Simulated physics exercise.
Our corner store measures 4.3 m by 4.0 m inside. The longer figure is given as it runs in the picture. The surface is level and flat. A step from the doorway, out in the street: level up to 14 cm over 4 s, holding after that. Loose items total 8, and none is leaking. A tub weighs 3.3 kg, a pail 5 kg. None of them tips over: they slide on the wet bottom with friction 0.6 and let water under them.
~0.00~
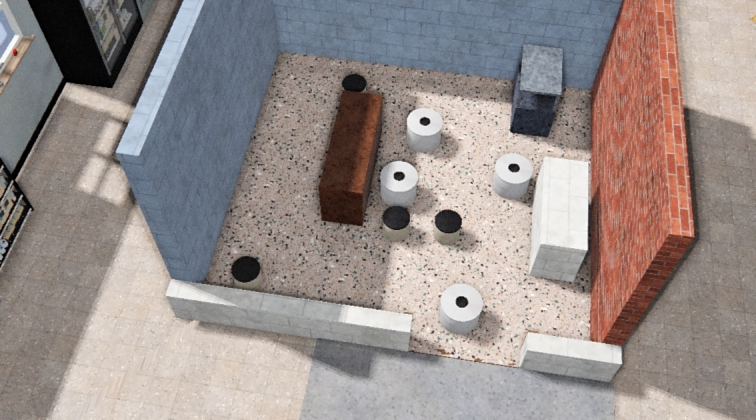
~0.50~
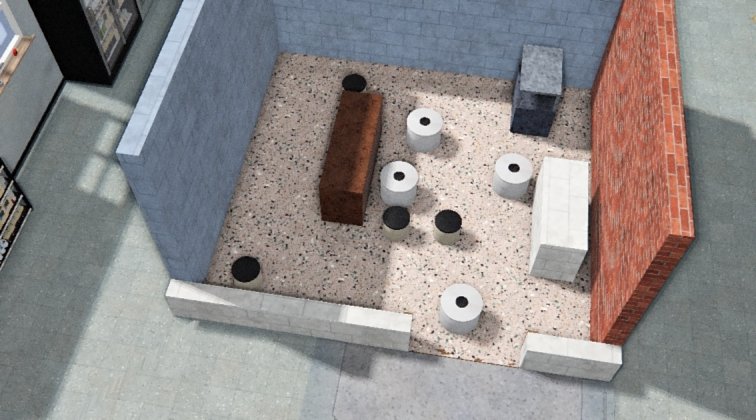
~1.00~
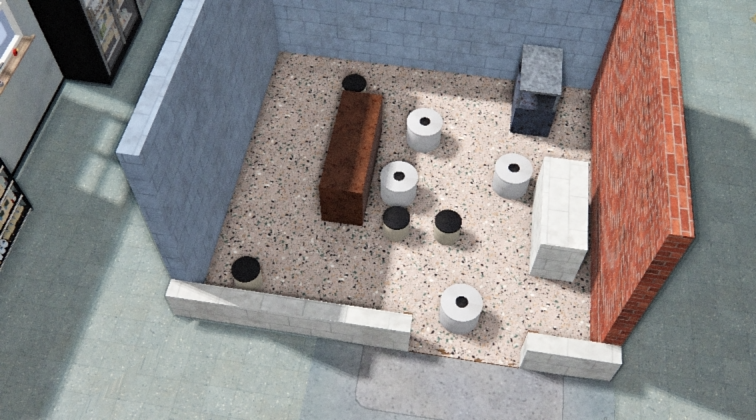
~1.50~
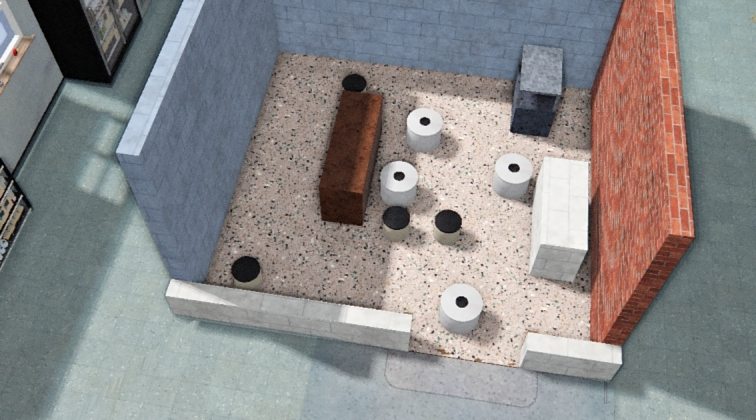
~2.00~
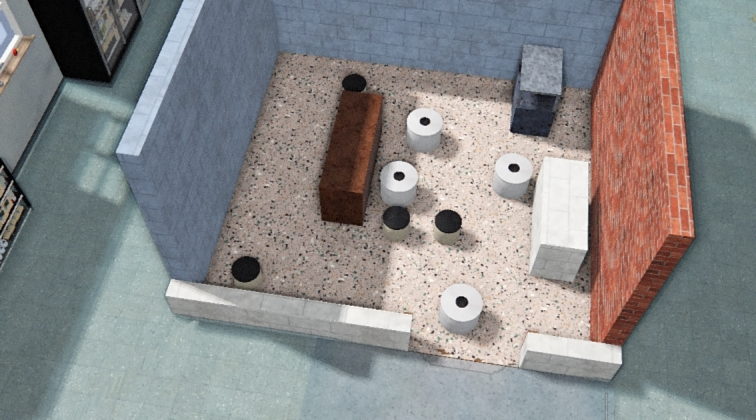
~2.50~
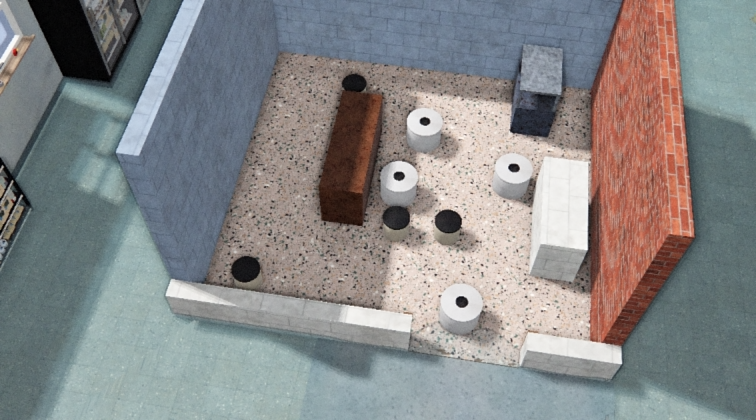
Corner store from above, greenish water covering the street outside, then creeping over the grey doorway slab, the stools inside unmoving.
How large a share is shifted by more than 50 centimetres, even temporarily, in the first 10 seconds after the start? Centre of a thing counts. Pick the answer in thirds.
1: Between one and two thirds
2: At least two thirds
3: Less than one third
Option 1: Between one and two thirds.
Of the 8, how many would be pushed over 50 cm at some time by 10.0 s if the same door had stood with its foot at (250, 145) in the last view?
Then it comes to 2 of them.
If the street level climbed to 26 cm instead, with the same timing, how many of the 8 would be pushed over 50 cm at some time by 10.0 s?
Result: 7.
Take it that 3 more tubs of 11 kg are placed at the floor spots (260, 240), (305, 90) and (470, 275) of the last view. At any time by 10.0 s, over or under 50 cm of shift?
One by one, in that order: Below it, below it, above it.
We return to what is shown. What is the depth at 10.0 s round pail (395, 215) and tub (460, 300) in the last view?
Some 5 cm at the first, some 9 cm at the second.
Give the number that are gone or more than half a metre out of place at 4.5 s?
By then the count is 1.
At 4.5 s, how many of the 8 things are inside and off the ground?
1 of them.
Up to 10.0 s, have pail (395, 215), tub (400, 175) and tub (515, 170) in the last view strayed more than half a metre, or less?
In that order: Below the mark, above the mark, above the mark.
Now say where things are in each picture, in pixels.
A tub at (462, 302) rests on the ground; a pail at (246, 269), on the bottom; 0.0 m2 under water; 0 of 8 have shifted, in the first frame.
A tub at (462, 302) rests on the ground; a pail at (246, 269) rests on the ground; 0.0 m2 under water; 0 of 8 have shifted, in the second frame.
A tub at (462, 302) rests on the ground; a pail at (246, 269) rests on the ground; water covers 0.0 m2; 0 of 8 have shifted, in the third frame.
A tub at (462, 302) rests on the ground; a pail at (246, 269), on the bottom; water covers 0.0 m2; 0 of 8 have shifted, in the fourth frame.
A tub at (462, 302), on the bottom; a pail at (246, 269) rests on the ground; water covers 0.0 m2; 0 of 8 have shifted, in the fifth frame.
A tub at (462, 302) rests on the ground; a pail at (246, 269), on the bottom; 0.1 m2 under water; 0 of 8 have shifted, in the sixth frame.
After 3.5 s 0 of 8 are over 50 cm from their spots; 0 afloat.
After 4.5 s 1 of 8 are over 50 cm from their spots; 1 afloat.
After 7.0 s 3 of 8 are over 50 cm from their spots; 4 afloat.
After 10.0 s 5 of 8 are over 50 cm from their spots, and 5 have been at some point; 4 afloat.
